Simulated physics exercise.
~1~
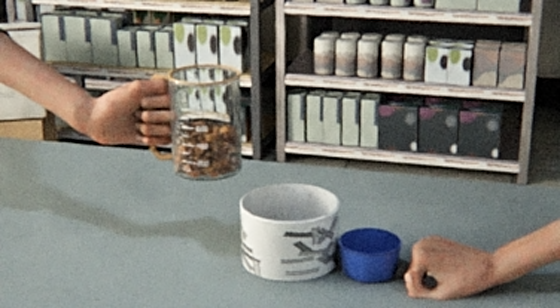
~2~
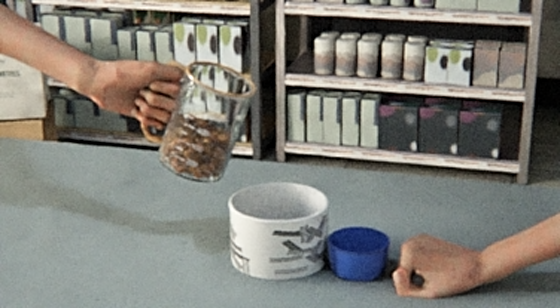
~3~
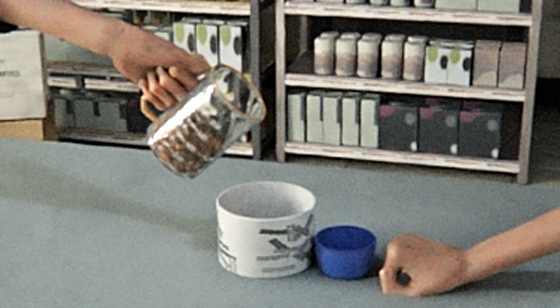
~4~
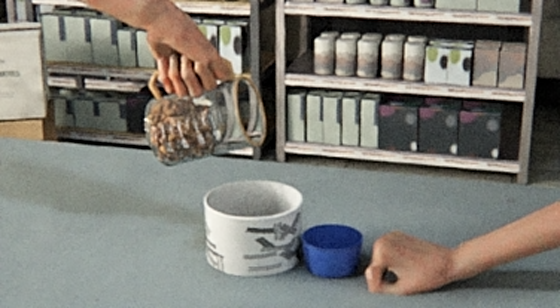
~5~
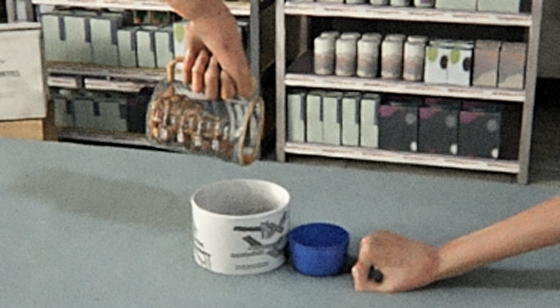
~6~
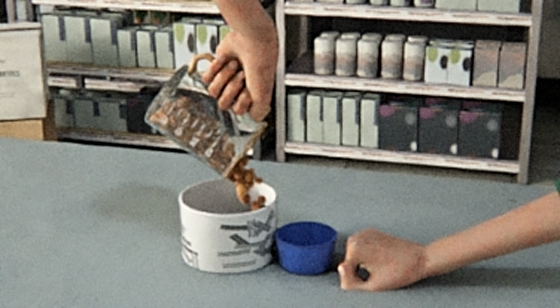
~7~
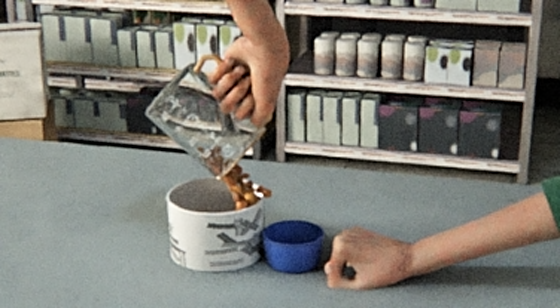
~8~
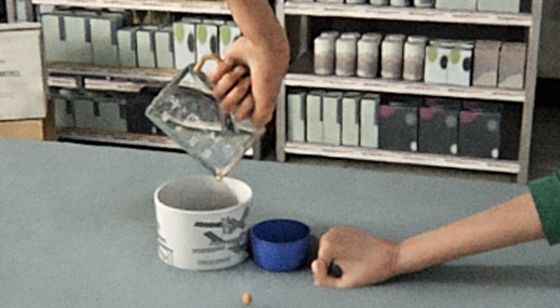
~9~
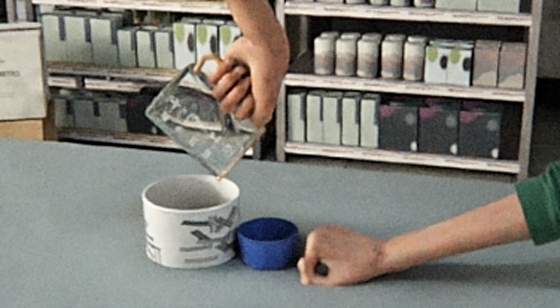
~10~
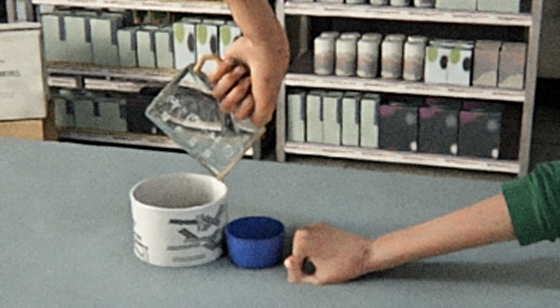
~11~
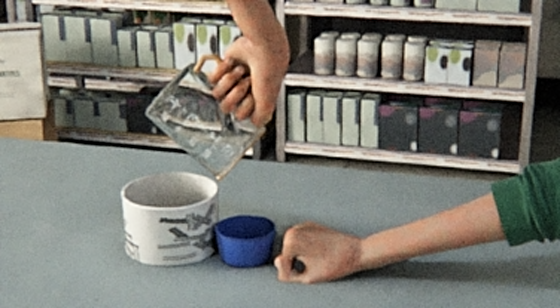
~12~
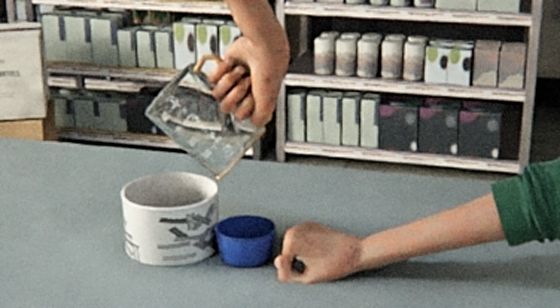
A hand tips a jug of brown kibble into a white pot sliding left beneath it.
